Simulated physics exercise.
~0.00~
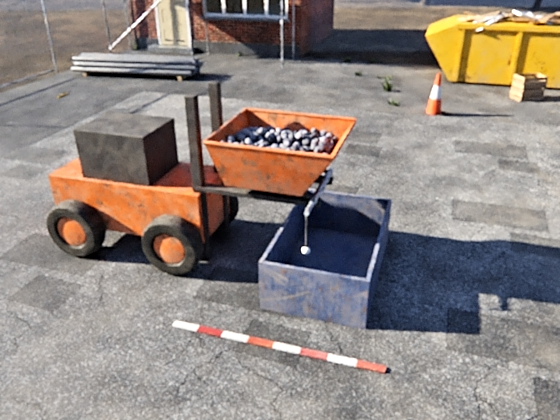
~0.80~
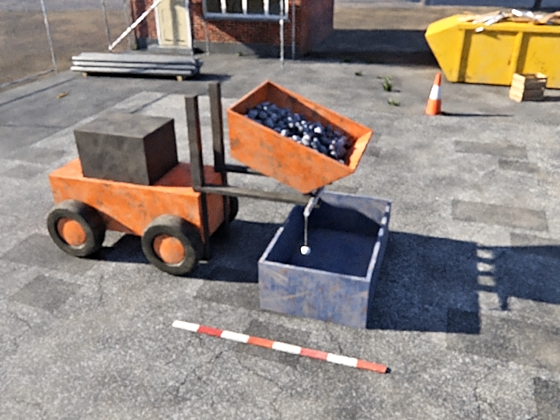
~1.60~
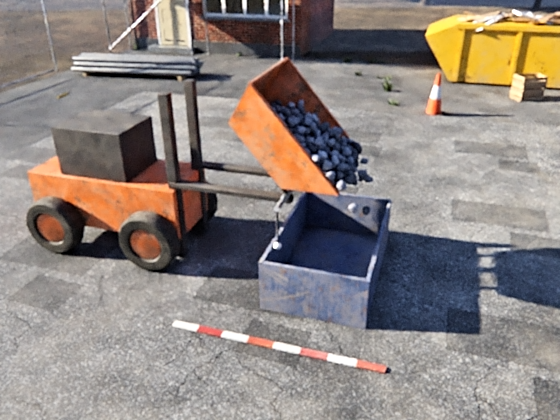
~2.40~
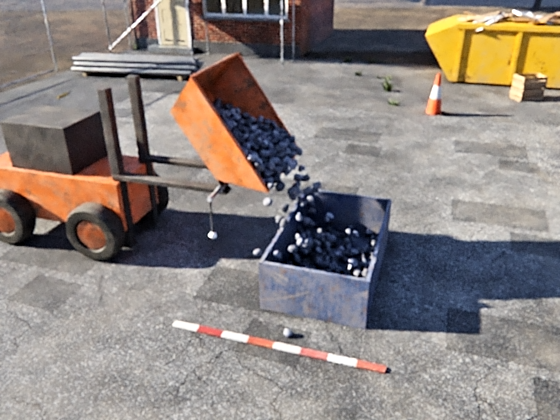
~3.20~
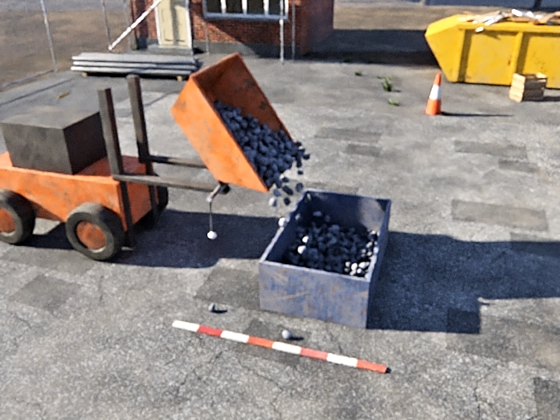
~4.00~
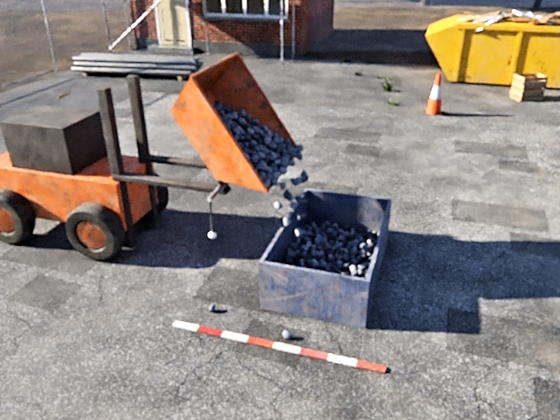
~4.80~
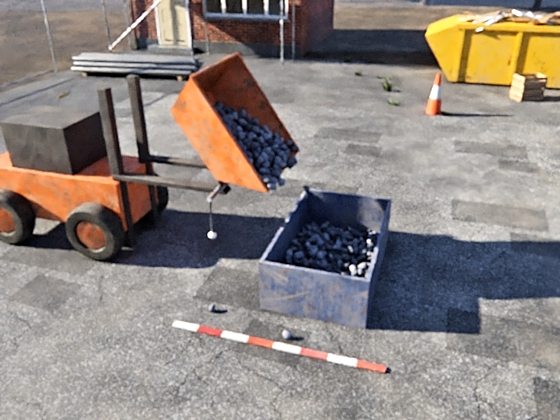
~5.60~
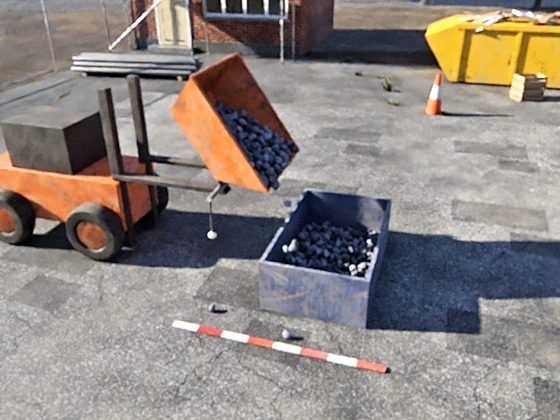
The video shows an orange fork truck tipping a skip of dark stones toward a blue bin while backing away to the left; the stones pour into the bin, a couple landing on the ground, until the flow stops with many still in the tilted skip.
